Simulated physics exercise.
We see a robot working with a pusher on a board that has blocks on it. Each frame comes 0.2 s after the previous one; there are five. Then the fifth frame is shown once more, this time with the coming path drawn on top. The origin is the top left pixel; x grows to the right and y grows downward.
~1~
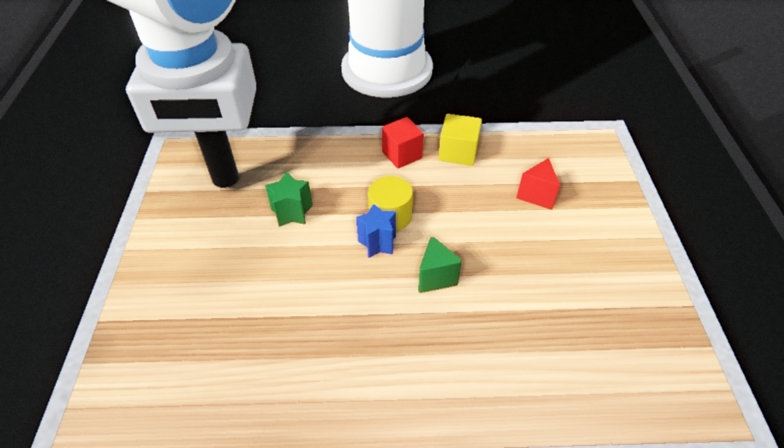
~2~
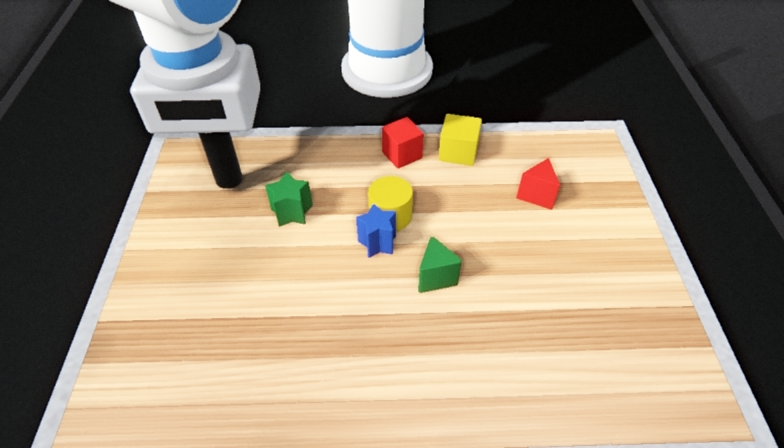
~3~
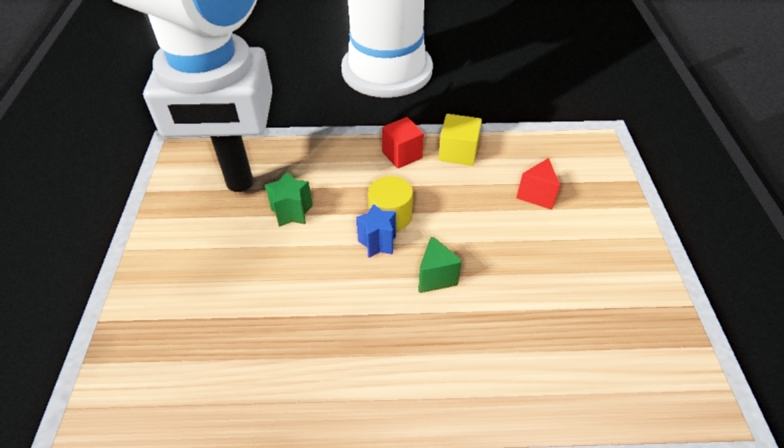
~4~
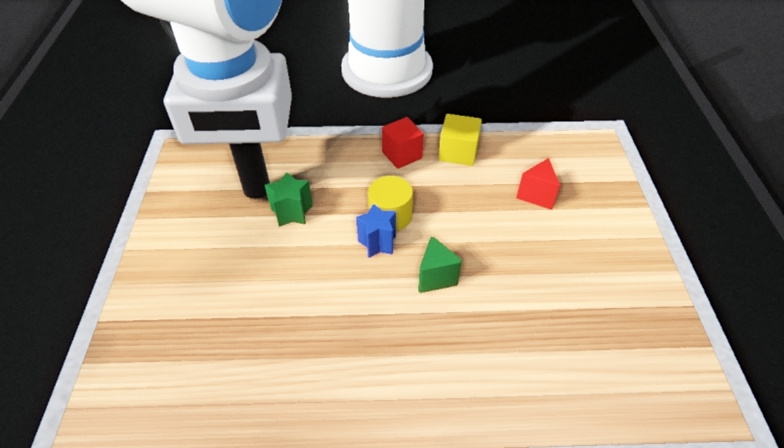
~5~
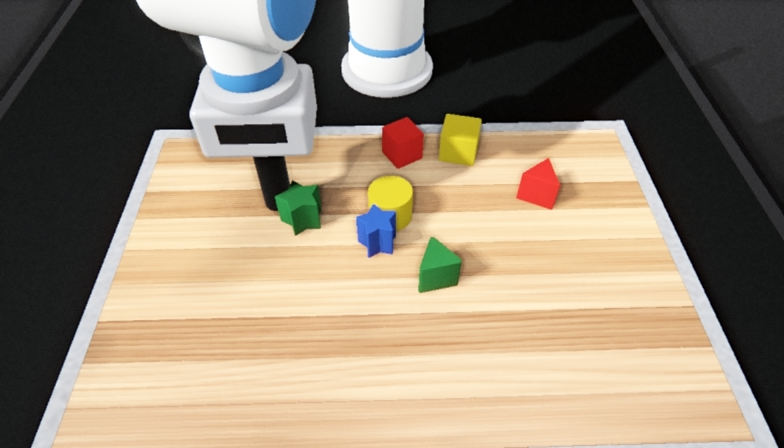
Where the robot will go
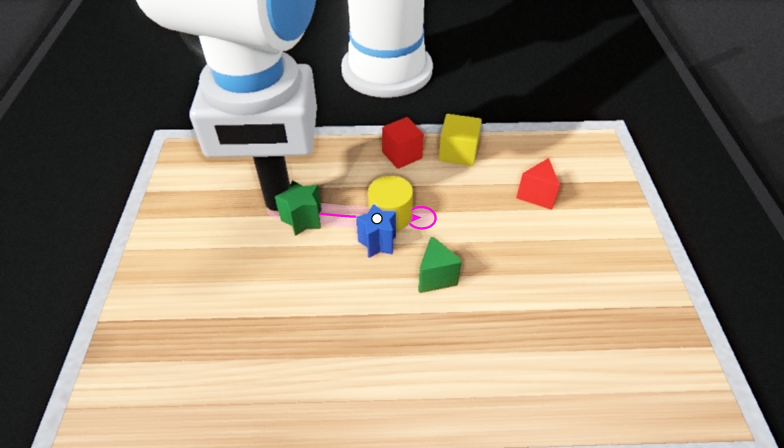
On a wooden board, a robot arm moves right and pushes the green star slightly.
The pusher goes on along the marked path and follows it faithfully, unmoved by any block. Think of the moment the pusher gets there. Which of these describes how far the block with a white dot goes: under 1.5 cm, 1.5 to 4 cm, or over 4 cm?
Once the path is done, the block with a white dot lies within 1.5 cm of its present place.
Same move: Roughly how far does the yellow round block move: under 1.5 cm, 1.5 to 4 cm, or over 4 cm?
The block winds up beyond 4 cm from where it is now.
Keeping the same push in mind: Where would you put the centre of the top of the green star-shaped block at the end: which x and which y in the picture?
The middle of the upper face of the green star-shaped block will lie at about (341, 215) in the picture.
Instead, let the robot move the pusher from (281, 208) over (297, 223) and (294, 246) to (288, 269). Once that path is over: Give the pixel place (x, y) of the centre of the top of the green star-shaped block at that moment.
Expect it around (323, 213).
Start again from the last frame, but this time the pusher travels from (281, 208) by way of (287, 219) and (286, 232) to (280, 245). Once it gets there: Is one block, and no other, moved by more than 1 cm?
I believe so.
Drawn move, from (281, 208) via (326, 214) and (374, 217), ending at (421, 218); the dot is on the blue star-shaped block.
On the path given first. One third of the way, pusher (326, 208); green star-shaped block (333, 210), turned 35° clockwise.
Two thirds of the way, pusher (374, 211); green star-shaped block (341, 215), turned 75° clockwise; blue star-shaped block (379, 223), turned 25° anticlockwise; yellow round block (410, 191).
At the end, pusher (422, 211); green star-shaped block (341, 215), turned 75° clockwise; blue star-shaped block (379, 223), turned 25° anticlockwise; yellow round block (459, 187); green triangular block still.
